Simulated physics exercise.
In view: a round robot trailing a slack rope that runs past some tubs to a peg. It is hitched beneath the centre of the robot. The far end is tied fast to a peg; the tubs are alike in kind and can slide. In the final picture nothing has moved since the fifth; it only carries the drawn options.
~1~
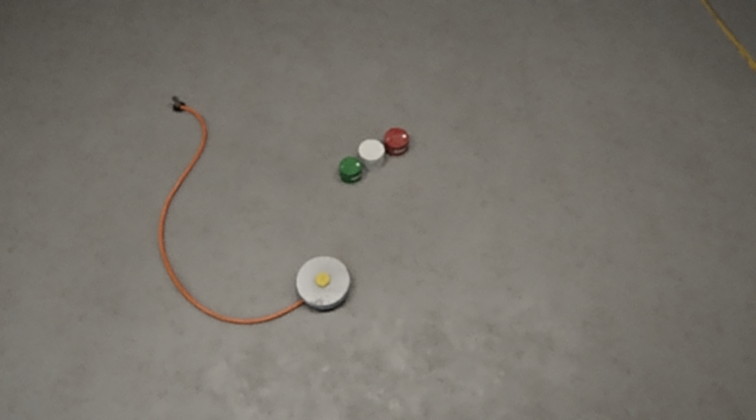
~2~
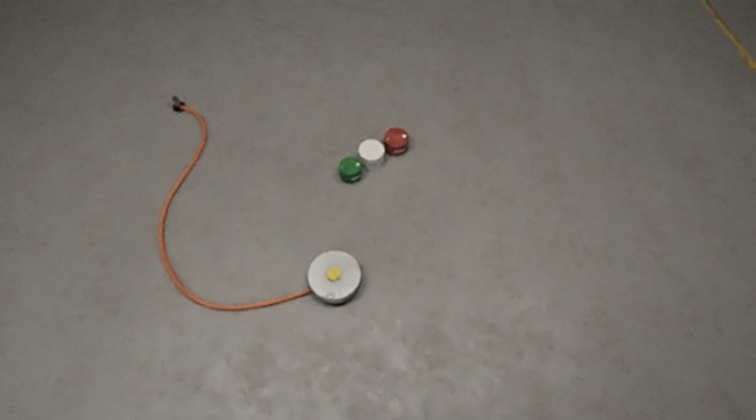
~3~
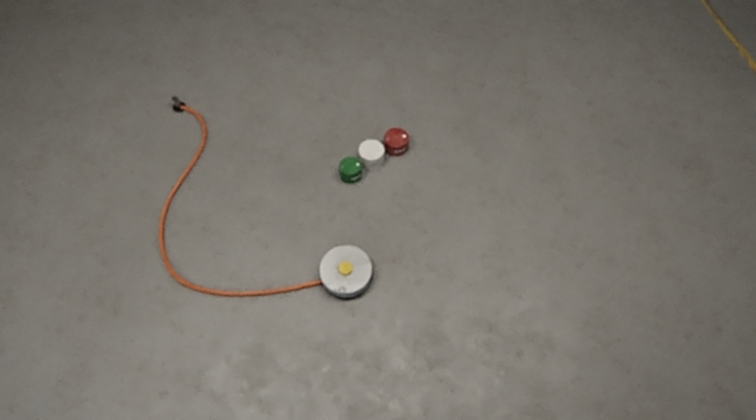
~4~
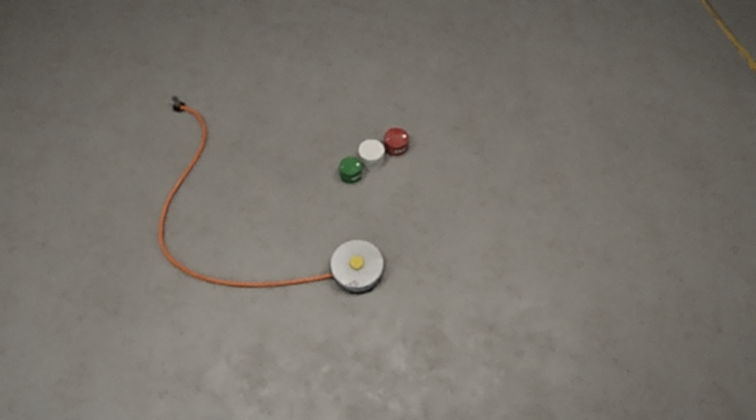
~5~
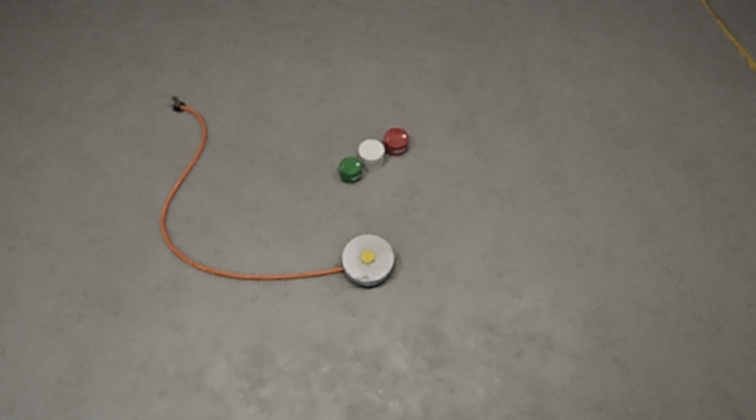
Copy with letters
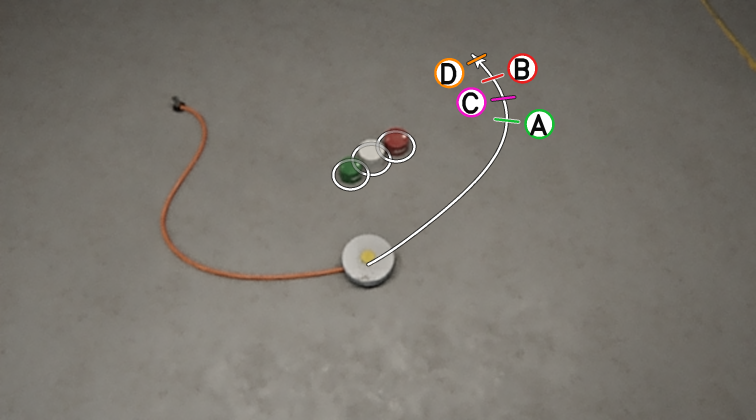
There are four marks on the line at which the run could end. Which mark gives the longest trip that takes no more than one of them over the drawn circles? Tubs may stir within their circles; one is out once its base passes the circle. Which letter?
A is the last stop within the limit.
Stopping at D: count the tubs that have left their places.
Three.
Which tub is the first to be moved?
Green.
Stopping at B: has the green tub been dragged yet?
Yes.
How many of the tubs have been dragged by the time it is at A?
By then, one.
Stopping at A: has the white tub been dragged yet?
By then, no.
On the marked copy, A at (507, 121); B at (493, 78); C at (503, 98); D at (477, 59); the route from (368, 265) via (491, 163) to (472, 55).
With A. Early on, robot (436, 214).
Further on, robot (487, 164).
At the end, robot (508, 116); green tub (349, 158); one over the rings.
As for the rest, B has three over the rings; C has two over the rings; D has three over the rings.
